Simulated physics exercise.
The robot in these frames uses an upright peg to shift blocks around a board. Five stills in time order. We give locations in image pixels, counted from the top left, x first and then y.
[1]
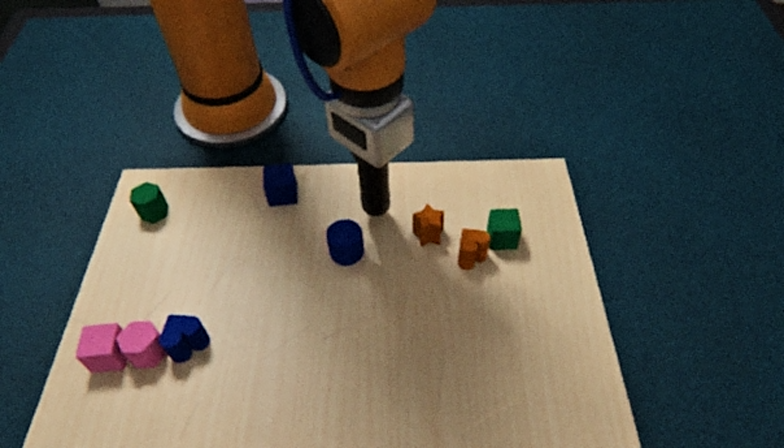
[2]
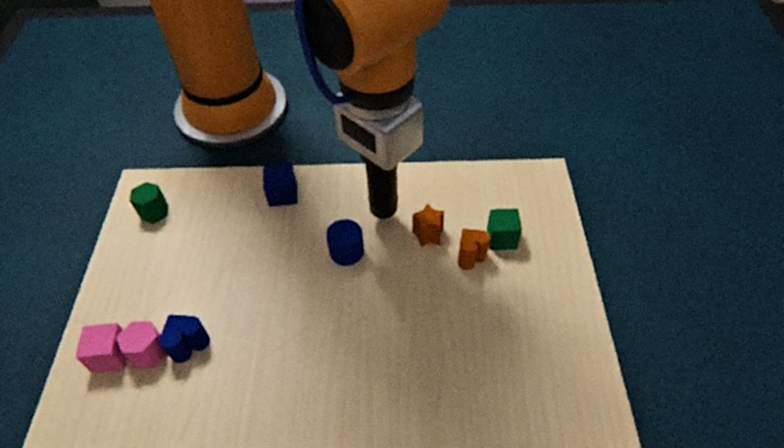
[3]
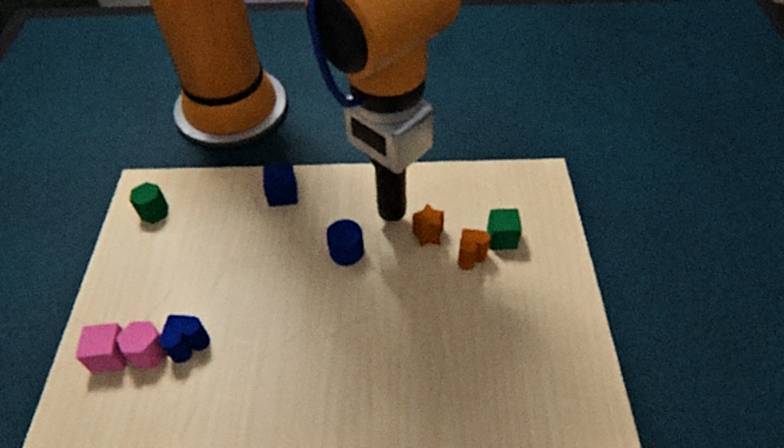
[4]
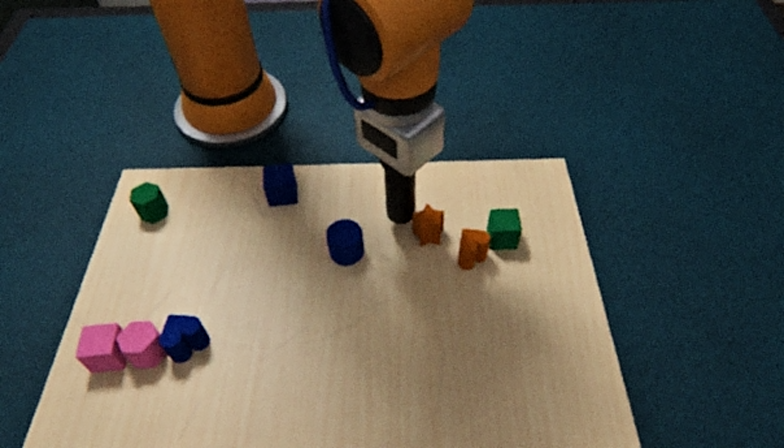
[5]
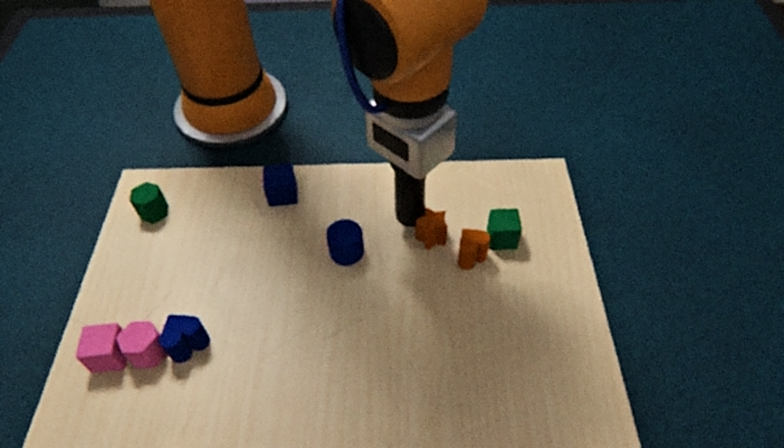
An orange robot arm holding a dark upright peg works over a pale wooden board on a dark teal surface, seen from above by a still camera. Green and blue blocks sit along the board's far side, two orange ones and a green cube at right, pink and blue ones lower left. The peg slides slowly right, meets the orange star and nudges it slightly rightward.
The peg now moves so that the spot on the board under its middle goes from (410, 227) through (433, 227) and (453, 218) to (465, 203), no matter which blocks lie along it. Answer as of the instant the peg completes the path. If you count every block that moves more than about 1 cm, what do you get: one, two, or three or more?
Answer: 1.
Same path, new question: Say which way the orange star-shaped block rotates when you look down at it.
It twists with the clock when seen from above.
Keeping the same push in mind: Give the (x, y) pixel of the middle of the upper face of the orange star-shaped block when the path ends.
I'd expect the centre of its top face to be at (458, 223).
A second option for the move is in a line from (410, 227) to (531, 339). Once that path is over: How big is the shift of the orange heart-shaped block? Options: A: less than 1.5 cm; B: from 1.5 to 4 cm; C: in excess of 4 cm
C: In excess of 4 cm.
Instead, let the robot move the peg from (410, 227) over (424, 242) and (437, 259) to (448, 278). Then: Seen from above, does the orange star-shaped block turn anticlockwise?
Going by the path, yes.
What follows on the original path. Halfway along, peg at (446, 213); orange star-shaped block at (457, 224), turned 35° clockwise; orange heart-shaped block at (478, 240).
At the end, peg at (467, 192); orange star-shaped block at (458, 223), turned 40° clockwise; orange heart-shaped block at (478, 240); green square still.
